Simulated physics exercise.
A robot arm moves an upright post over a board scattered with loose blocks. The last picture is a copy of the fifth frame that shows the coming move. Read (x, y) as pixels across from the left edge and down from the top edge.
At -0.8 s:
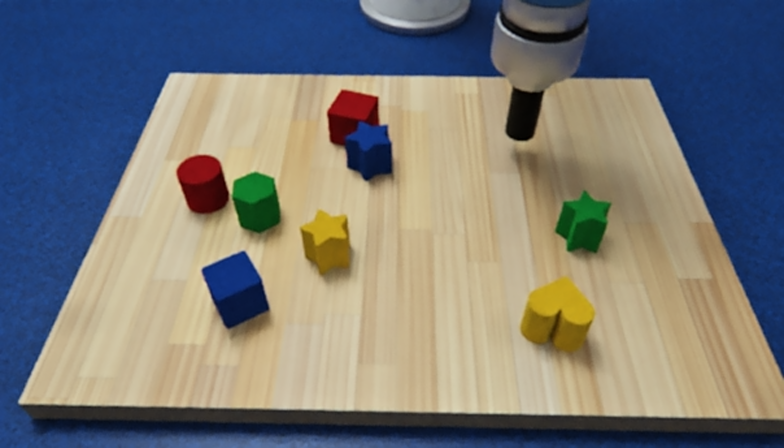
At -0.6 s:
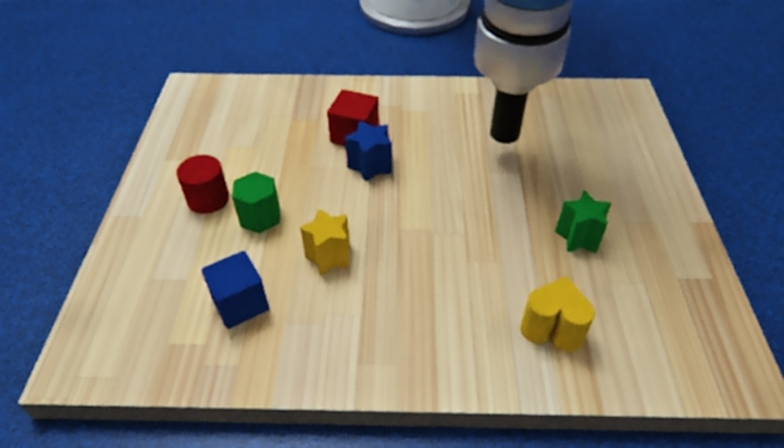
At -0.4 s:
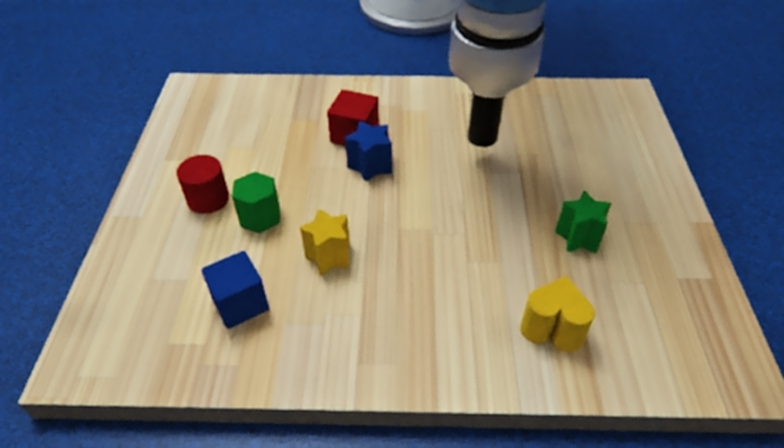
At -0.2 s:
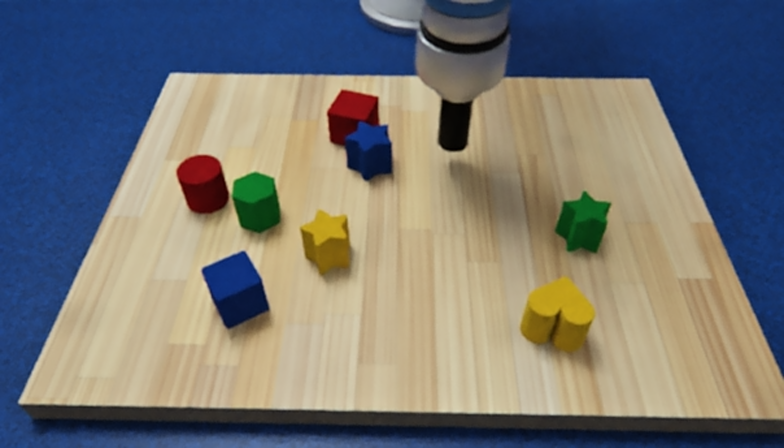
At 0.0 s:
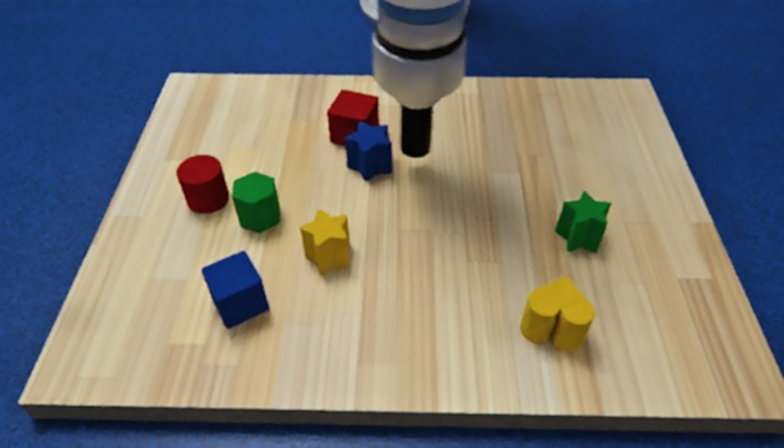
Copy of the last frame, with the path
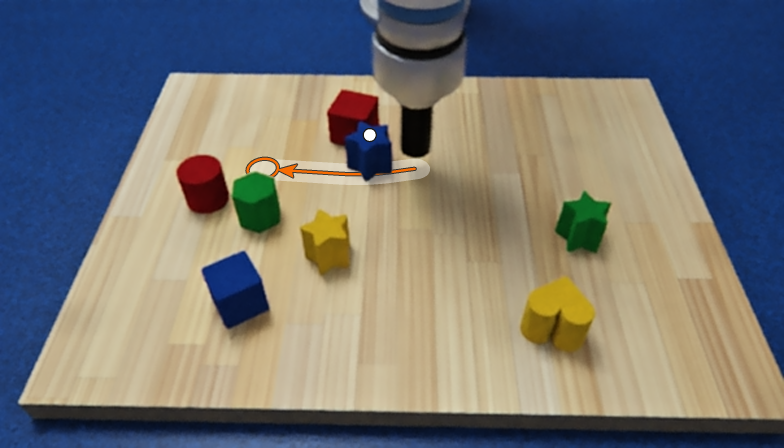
A robot arm moves its black post left across the board, leaving the blocks untouched.
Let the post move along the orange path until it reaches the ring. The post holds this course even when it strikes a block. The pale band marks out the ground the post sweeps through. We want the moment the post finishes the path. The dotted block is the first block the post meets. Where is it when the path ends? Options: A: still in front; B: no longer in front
My answer is option B.
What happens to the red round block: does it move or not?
It will be resting on its spot.
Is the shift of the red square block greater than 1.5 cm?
No, it doesn't check out.
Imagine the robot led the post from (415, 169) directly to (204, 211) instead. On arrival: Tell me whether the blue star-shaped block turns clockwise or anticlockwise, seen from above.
It goes round the way clock hands do.
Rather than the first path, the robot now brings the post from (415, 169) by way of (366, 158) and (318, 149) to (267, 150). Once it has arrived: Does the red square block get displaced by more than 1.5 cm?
That would be a yes.
The drawn path runs from (415, 169) by way of (339, 174) to (263, 169); the dot is on the blue star-shaped block.
What follows on the original path. One third of the way, post (362, 154); blue star-shaped block (334, 133), turned 40° clockwise.
Two thirds of the way, post (309, 152); blue star-shaped block (292, 125), turned 60° clockwise.
At the end, post (258, 149); red round block not moved; red square block not moved; blue star-shaped block (269, 119), turned 110° clockwise.
